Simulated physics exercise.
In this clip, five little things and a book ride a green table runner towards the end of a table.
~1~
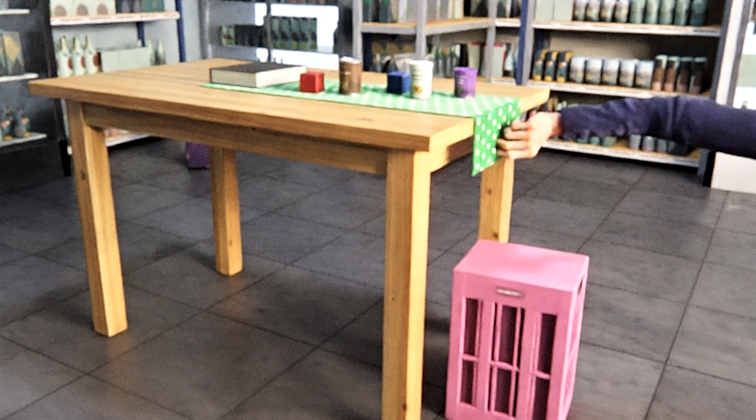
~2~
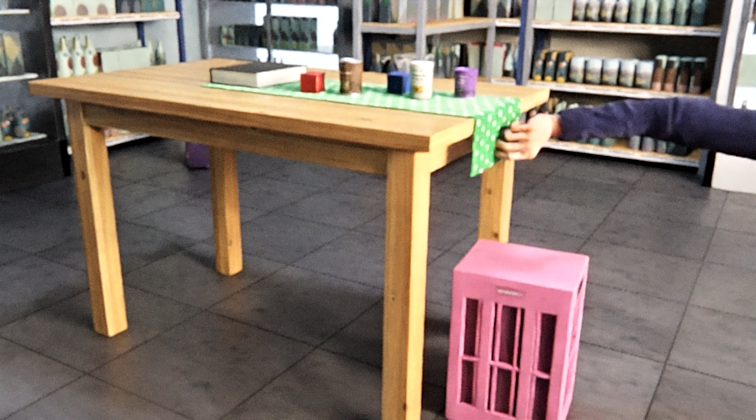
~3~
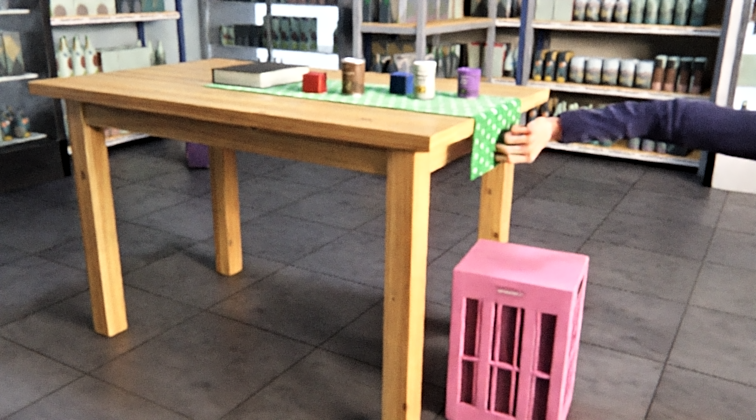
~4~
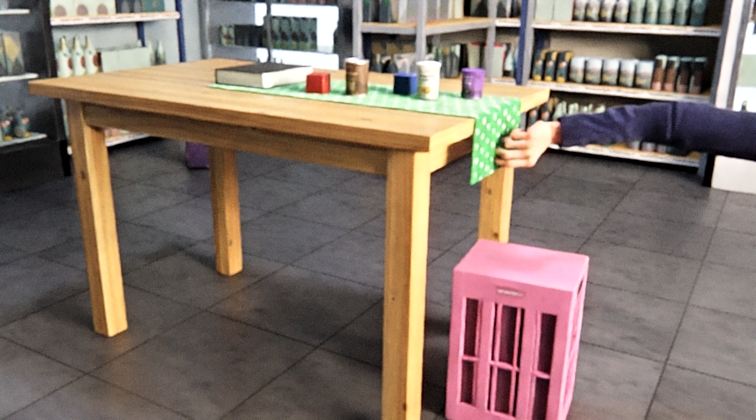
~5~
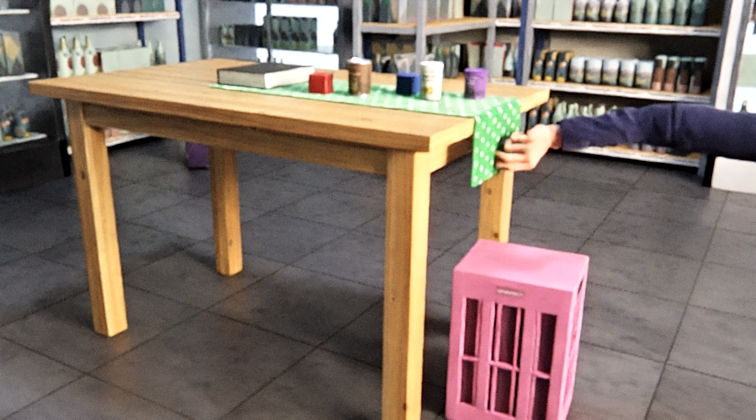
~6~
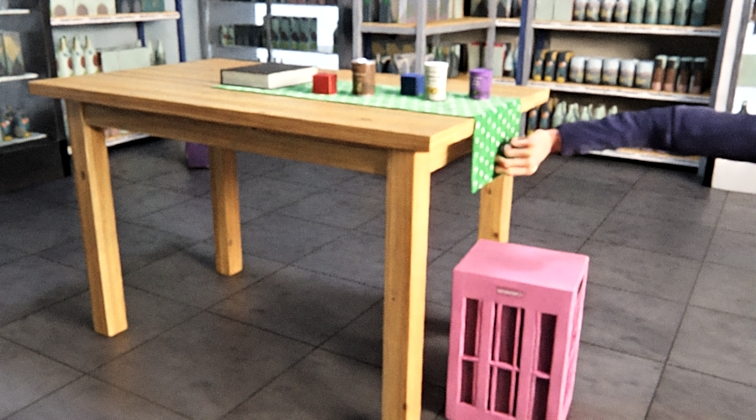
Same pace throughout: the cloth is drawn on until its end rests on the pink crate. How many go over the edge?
So in the end, the top is short a pair of items, that's it.
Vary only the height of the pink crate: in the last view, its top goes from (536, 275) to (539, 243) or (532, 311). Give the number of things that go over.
The count comes out 1 and 3.
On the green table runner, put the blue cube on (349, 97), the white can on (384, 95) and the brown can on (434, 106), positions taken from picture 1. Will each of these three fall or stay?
The blue cube stays put, the white can stays put, the brown can ends up off.
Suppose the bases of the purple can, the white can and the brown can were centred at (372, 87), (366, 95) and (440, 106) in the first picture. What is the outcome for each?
Outcome: Purple can is still in place, white can is still in place, brown can is gone.
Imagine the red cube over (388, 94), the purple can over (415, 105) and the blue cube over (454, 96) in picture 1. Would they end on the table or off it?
Note: Red cube kept on top; purple can lost; blue cube lost.
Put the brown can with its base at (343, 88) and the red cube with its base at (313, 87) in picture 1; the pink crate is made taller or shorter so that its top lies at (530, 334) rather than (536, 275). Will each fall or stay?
Here's what happens: The brown can remains aboard, the red cube remains aboard.
Early on, hem near (494, 227); purple can gone.
Midway, hem on the crate; purple can and white can gone.
Finally, hem on the crate; purple can and white can gone. The table loses two.
